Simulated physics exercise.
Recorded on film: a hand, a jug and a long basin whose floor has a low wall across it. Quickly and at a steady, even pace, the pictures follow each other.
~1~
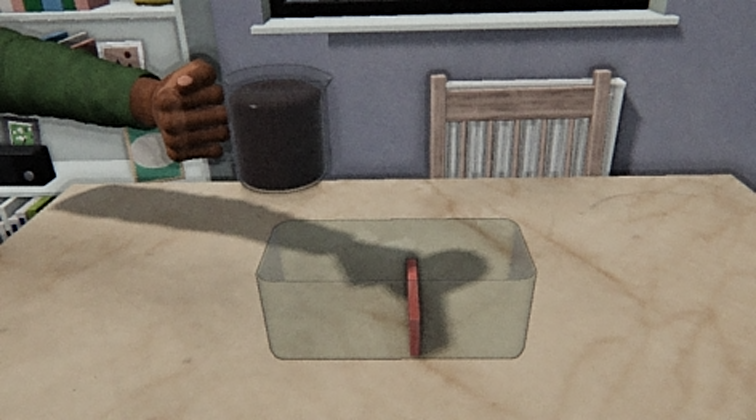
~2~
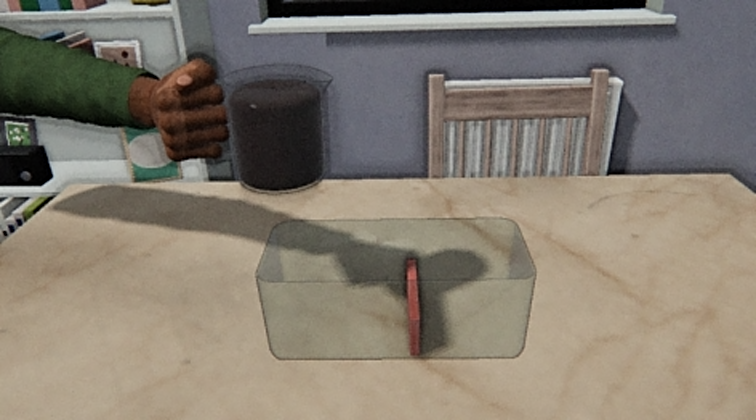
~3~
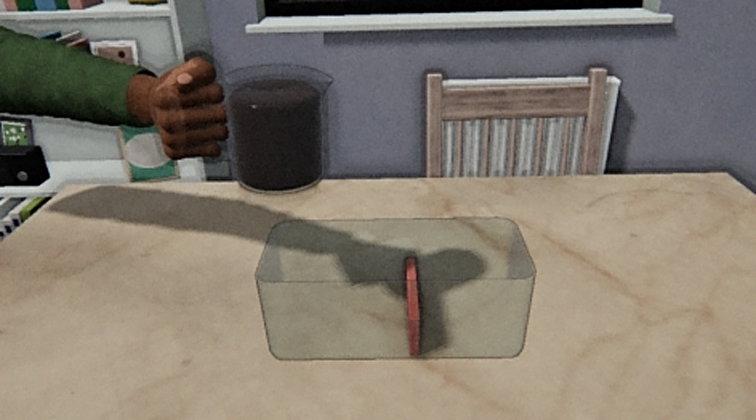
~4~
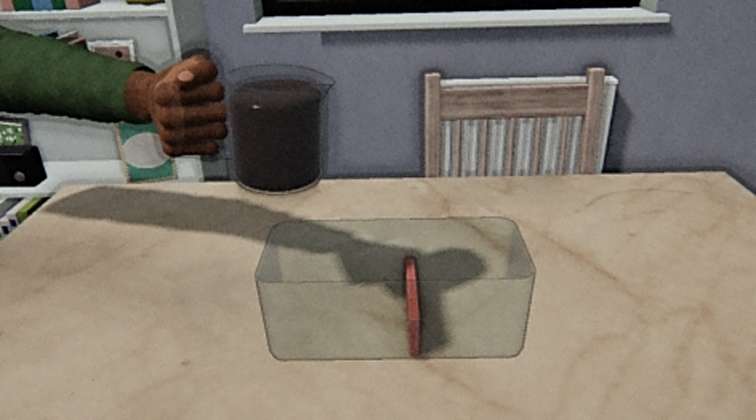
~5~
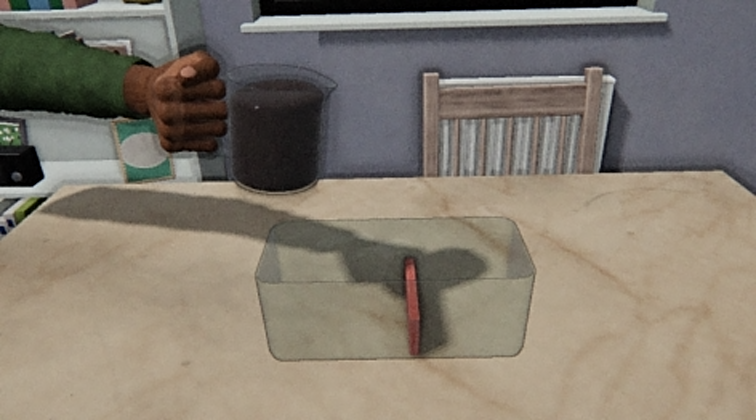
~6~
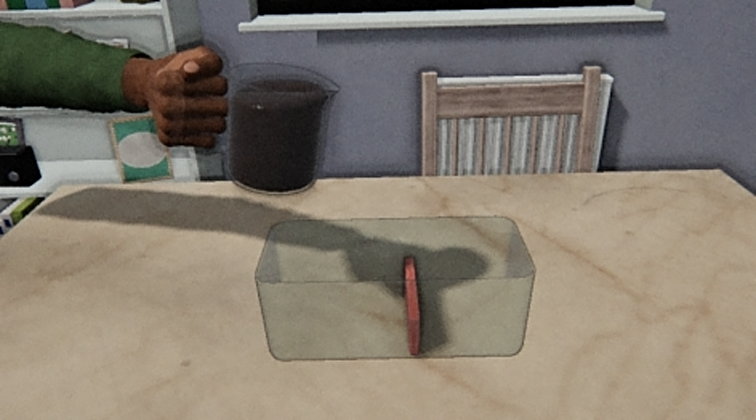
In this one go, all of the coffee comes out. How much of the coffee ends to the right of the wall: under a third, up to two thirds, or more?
Sits mid-range.
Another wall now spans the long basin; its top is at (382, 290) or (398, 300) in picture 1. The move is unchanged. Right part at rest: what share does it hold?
The first position gives around 95 percent, the second around 80 percent.
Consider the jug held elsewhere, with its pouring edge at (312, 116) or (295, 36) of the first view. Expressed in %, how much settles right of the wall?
About 0 per cent, then about 5 per cent.
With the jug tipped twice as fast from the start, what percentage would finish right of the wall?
40 per cent or thereabouts.
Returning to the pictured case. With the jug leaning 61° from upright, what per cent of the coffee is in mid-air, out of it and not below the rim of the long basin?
About 15 %.
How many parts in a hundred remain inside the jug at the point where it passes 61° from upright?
Near 85 per cent.
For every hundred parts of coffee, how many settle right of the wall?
Estimate: Some 50 per cent.
A moment on, the jug is tipped part way and 84 per cent is still to pour, 2 is left of the wall and 0 right of it.
Next, the jug is tipped on its side and 38 per cent is still to pour, 10 is left of the wall and 29 right of it.
Then the jug is tipped on its side and 9 per cent is still to pour, 36 is left of the wall and 48 right of it.
Later the jug is tipped on its side and 2 per cent is still to pour, 48 is left of the wall and 48 right of it.
In the end 51 per cent lies left of the wall, 48 right of it and 1 outside.
